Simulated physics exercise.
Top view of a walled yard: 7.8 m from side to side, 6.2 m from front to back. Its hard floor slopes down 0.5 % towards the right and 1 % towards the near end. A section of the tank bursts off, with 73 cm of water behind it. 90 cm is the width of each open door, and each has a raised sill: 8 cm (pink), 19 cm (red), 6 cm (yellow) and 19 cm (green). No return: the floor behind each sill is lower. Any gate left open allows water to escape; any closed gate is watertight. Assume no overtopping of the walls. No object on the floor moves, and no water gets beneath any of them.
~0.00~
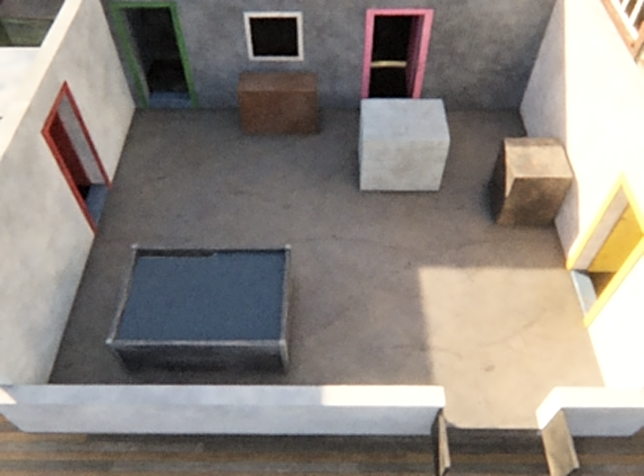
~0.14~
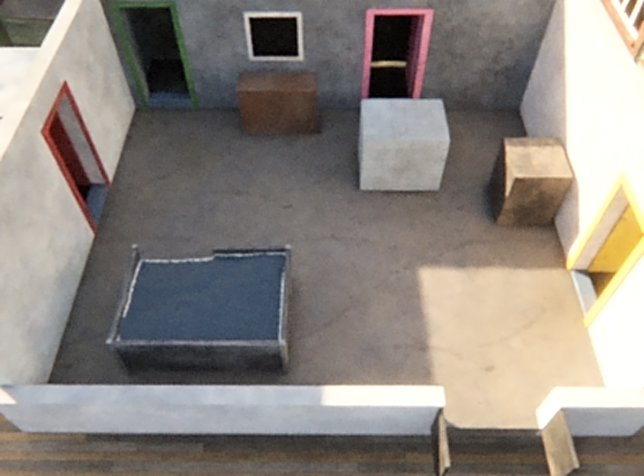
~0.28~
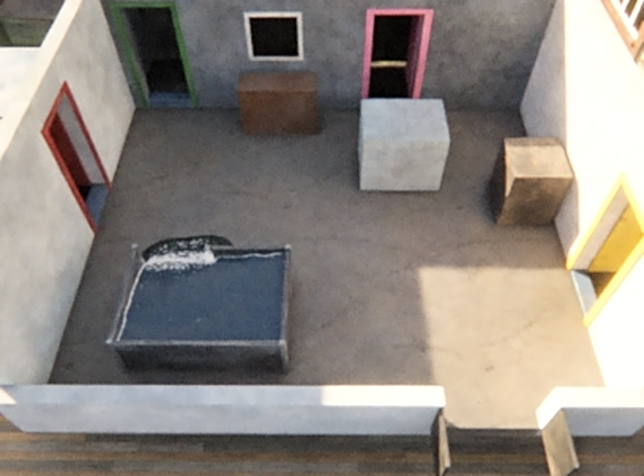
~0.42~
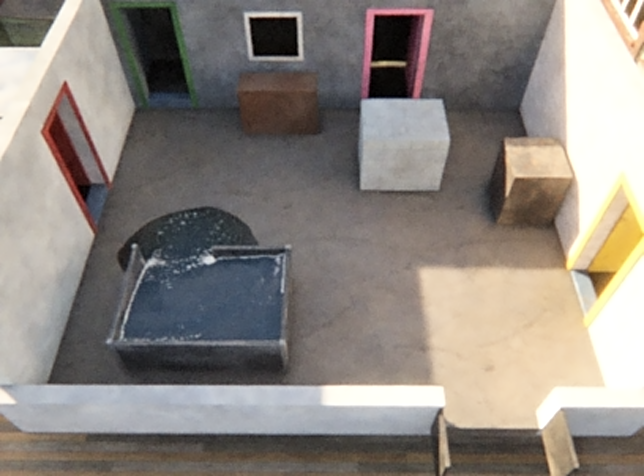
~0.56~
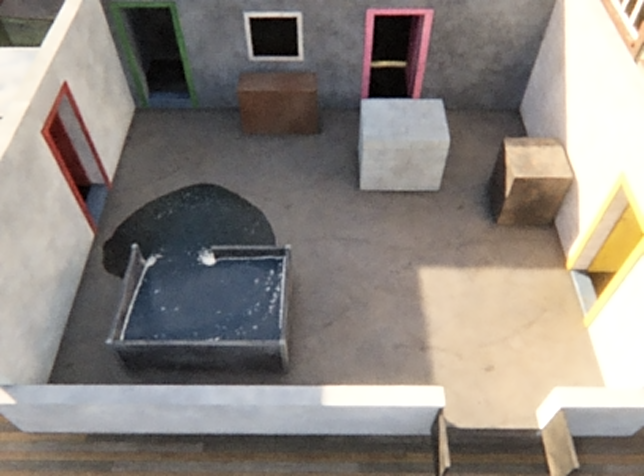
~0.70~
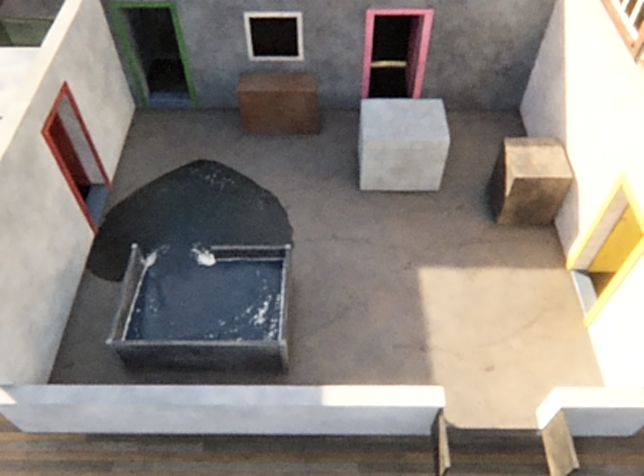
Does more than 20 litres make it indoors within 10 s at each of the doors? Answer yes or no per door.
Pink door, no; red door, no; yellow door, no; green door, yes.
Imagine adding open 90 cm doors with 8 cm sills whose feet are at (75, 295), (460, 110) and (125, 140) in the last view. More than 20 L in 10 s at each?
Note, doorways in listed order: Stays short, stays short, goes beyond.
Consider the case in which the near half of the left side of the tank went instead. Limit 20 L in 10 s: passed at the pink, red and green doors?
In that case, pink door: Less than that, red door: Less than that, green door: Less than that.
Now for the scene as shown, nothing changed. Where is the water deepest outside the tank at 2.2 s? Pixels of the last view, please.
Close to (142, 117).
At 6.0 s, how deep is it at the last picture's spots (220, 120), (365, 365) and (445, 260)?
Listed order: 13 / 0 / 1 cm.
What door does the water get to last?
Result: Yellow door.
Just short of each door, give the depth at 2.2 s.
Depths: Pink door 0 cm, red door 18 cm, yellow door 0 cm, green door 33 cm.
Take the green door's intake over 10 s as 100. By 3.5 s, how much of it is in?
Around 90 percent.
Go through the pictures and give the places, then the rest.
The first frame shows still water, 73 cm deep, in the tank at (205, 295).
In the second frame, water pours out on the tank's far side and has run 0.6 m, to a hidden place; typically 6 cm deep outside, 73 cm at the tank's back.
In the third frame, water pours out on the tank's far side and has run 0.9 m, to (226, 245); typically 11 cm deep outside, 73 cm at the tank's back.
In the fourth frame, water pours out on the tank's far side and has run 1.4 m, to (214, 212); typically 8 cm deep outside, 69 cm at the tank's back.
In the fifth frame, the front is at (214, 189), 1.9 m from the gap on the tank's far side; 3.7 m2 of floor is under water; 61 cm left at the back of the tank.
In the sixth frame, water pours out on the tank's far side and has run 2.5 m, to (195, 164); typically 5 cm deep outside, 63 cm at the tank's back.
After 1.4 s water covers 30 % of the floor and is deepest (32 cm) near (175, 266); pink door not reached, red door 22 cm at the sill, 0 L in, yellow door not reached, green door 14 cm at the sill, 0 L in.
After 2.2 s water covers 35 % of the floor and is deepest (38 cm) near (142, 117); pink door not reached, red door 18 cm at the sill, 3 L in, yellow door not reached, green door 33 cm at the sill, 8 L in.
After 3.5 s water covers 40 % of the floor and is deepest (26 cm) near (233, 111); pink door 4 cm at the sill, 0 L in, red door 11 cm at the sill, 4 L in, yellow door not reached, green door 23 cm at the sill, 73 L in.
After 6.0 s water covers 60 % of the floor and is deepest (14 cm) near (341, 177); pink door 9 cm at the sill, 0 L in, red door 12 cm at the sill, 4 L in, yellow door not reached, green door 11 cm at the sill, 80 L in.
After 10.0 s water covers 95 % of the floor and is deepest (11 cm) near (521, 119); pink door 3 cm at the sill, 1 L in, red door 7 cm at the sill, 4 L in, yellow door 6 cm at the sill, 0 L in, green door 5 cm at the sill, 80 L in.
